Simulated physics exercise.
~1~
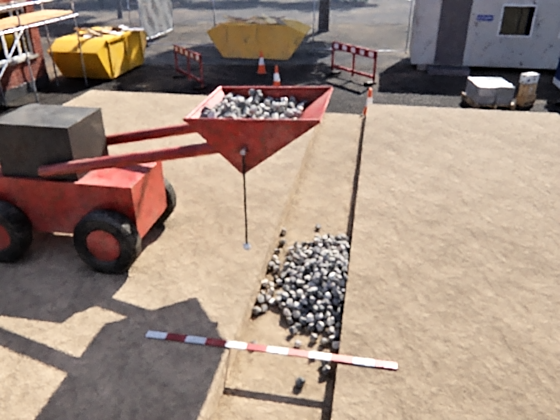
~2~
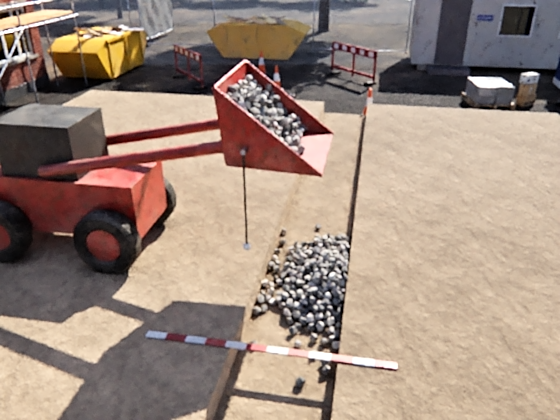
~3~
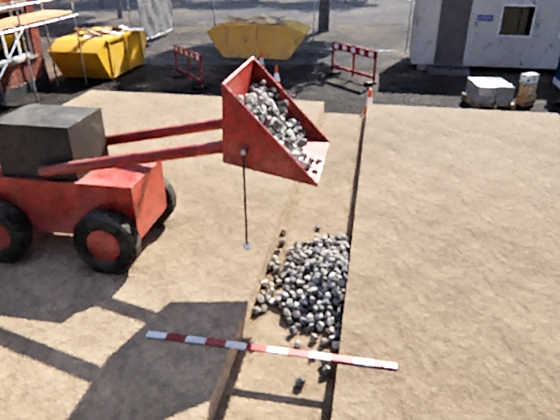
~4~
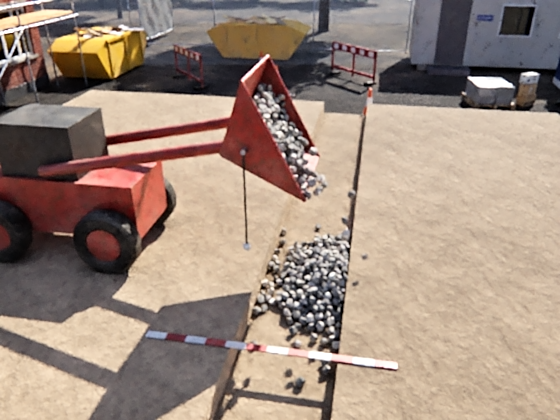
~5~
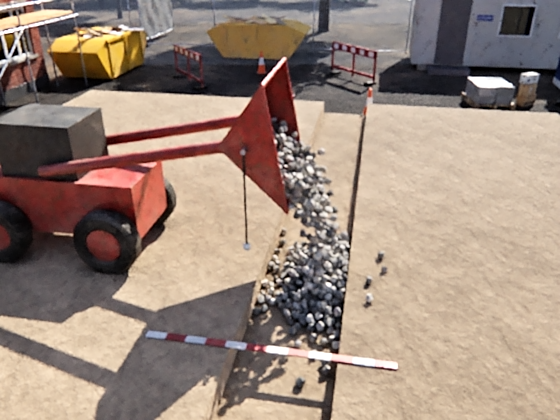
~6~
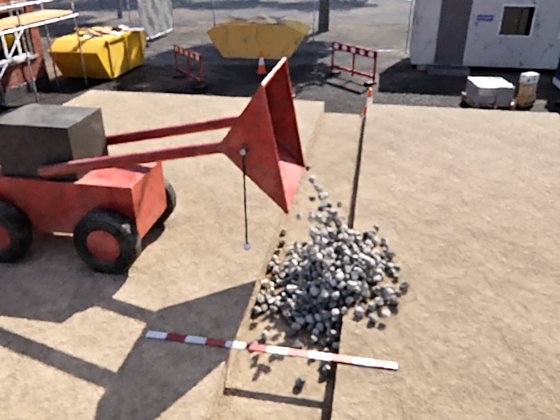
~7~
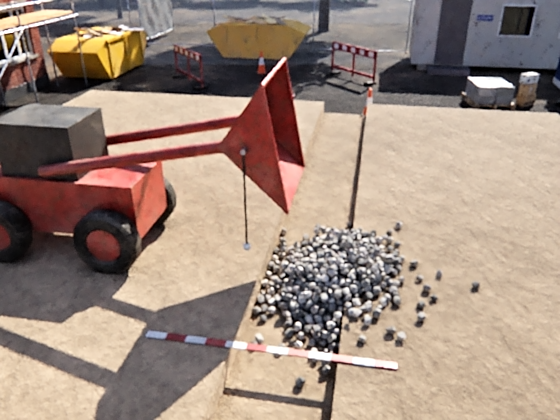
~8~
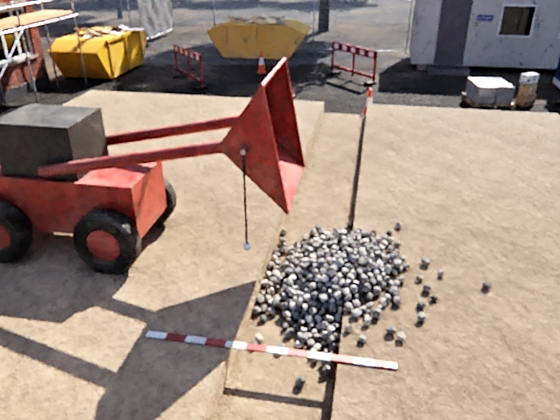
A red loader's bucket tips its stones onto the trench pile, some spilling past the right edge.
